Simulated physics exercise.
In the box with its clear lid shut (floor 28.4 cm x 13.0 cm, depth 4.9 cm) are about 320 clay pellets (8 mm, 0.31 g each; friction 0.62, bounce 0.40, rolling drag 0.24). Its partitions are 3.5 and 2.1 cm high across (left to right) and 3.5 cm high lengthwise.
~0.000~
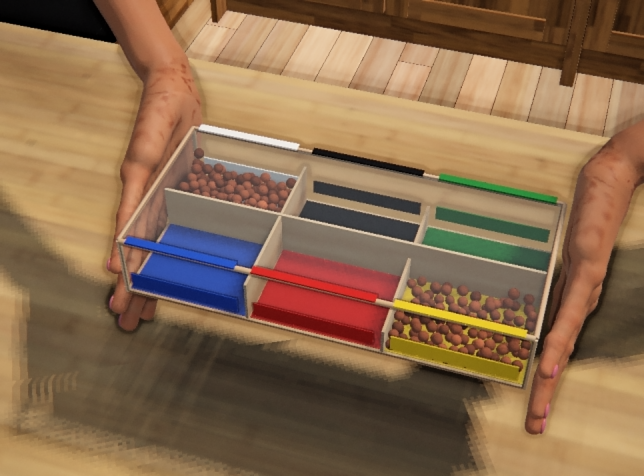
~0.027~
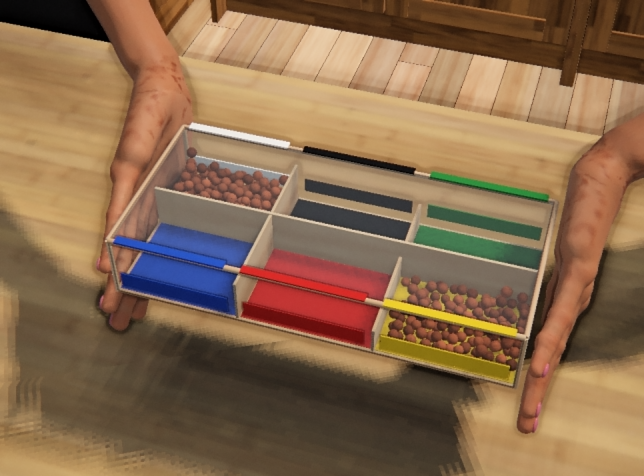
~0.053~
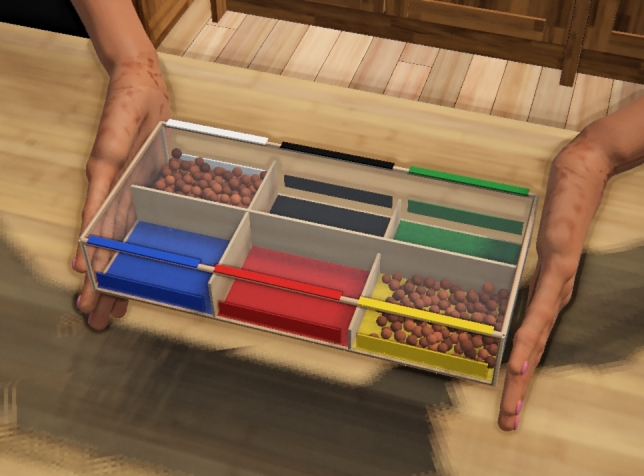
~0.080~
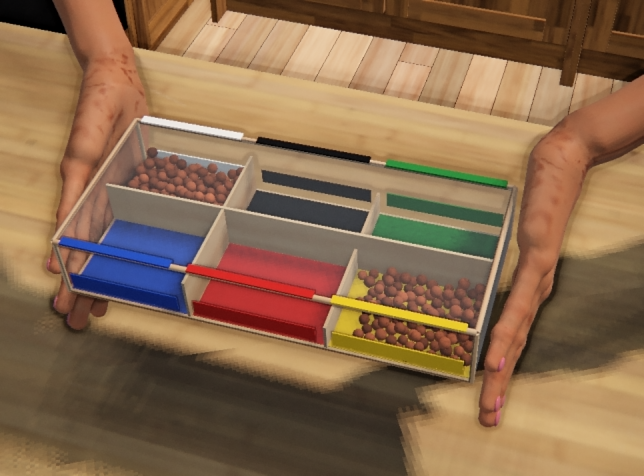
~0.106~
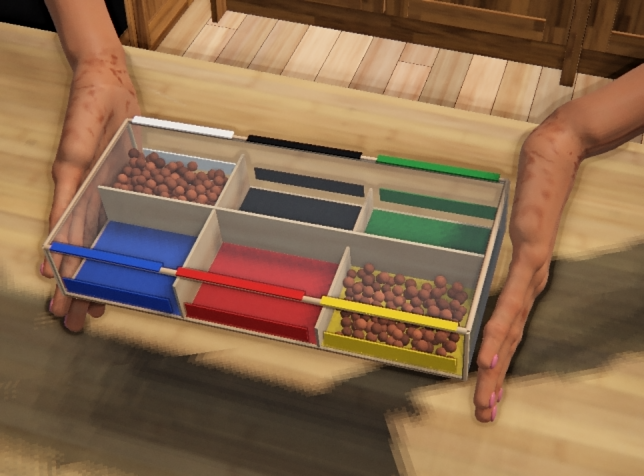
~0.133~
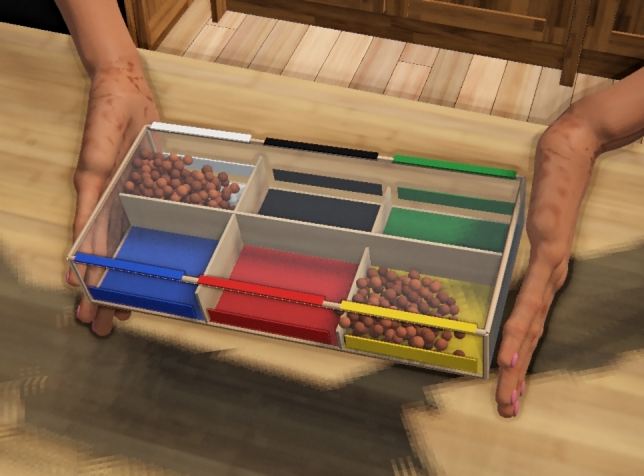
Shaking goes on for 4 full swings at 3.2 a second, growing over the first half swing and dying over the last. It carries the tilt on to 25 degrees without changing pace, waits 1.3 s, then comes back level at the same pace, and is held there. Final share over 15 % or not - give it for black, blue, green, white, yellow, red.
Black: Not over, blue: Over, green: Not over, white: Over, yellow: Not over, red: Over.
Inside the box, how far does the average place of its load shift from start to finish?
About 7.0 cm.
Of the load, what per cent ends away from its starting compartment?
Close to 50 in a hundred.
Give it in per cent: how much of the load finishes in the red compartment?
I'd put it at about 25 percent.
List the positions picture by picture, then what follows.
In the first picture, box at (318, 293); tilt 0 degrees; moved 0.0 cm; white 60 %, yellow 40 %.
In the second picture, box at (307, 292); tilt 0 degrees; moved 0.8 cm.
In the third picture, box at (282, 291); tilt 1 degrees; moved 2.6 cm.
In the fourth picture, box at (255, 290); tilt 3 degrees; moved 4.5 cm.
In the fifth picture, box at (245, 292); tilt 6 degrees; moved 5.1 cm; low side front left.
In the sixth picture, box at (266, 298); tilt 9 degrees; moved 3.6 cm; low side front left; white 60 %, yellow 40 %. It turns about 120 degrees a second.
After 0.71 s, tilt 25 degrees; blue 10 %, white 55 %, yellow 5 %, red 30 %; middle of all pieces near (143, 229).
After 1.20 s, tilt 25 degrees; blue 25 %, white 50 %, red 25 %; middle of all pieces near (309, 253).
After 1.65 s, tilt 23 degrees; blue 30 %, white 50 %, red 25 %; middle of all pieces near (238, 260).
After 2.07 s, tilt 0 degrees; blue 30 %, white 50 %, red 25 %; middle of all pieces near (225, 243).
In the end, at 2.3 s, black 0 %, blue 30 %, green 0 %, white 50 %, yellow 0 %, red 25 %.
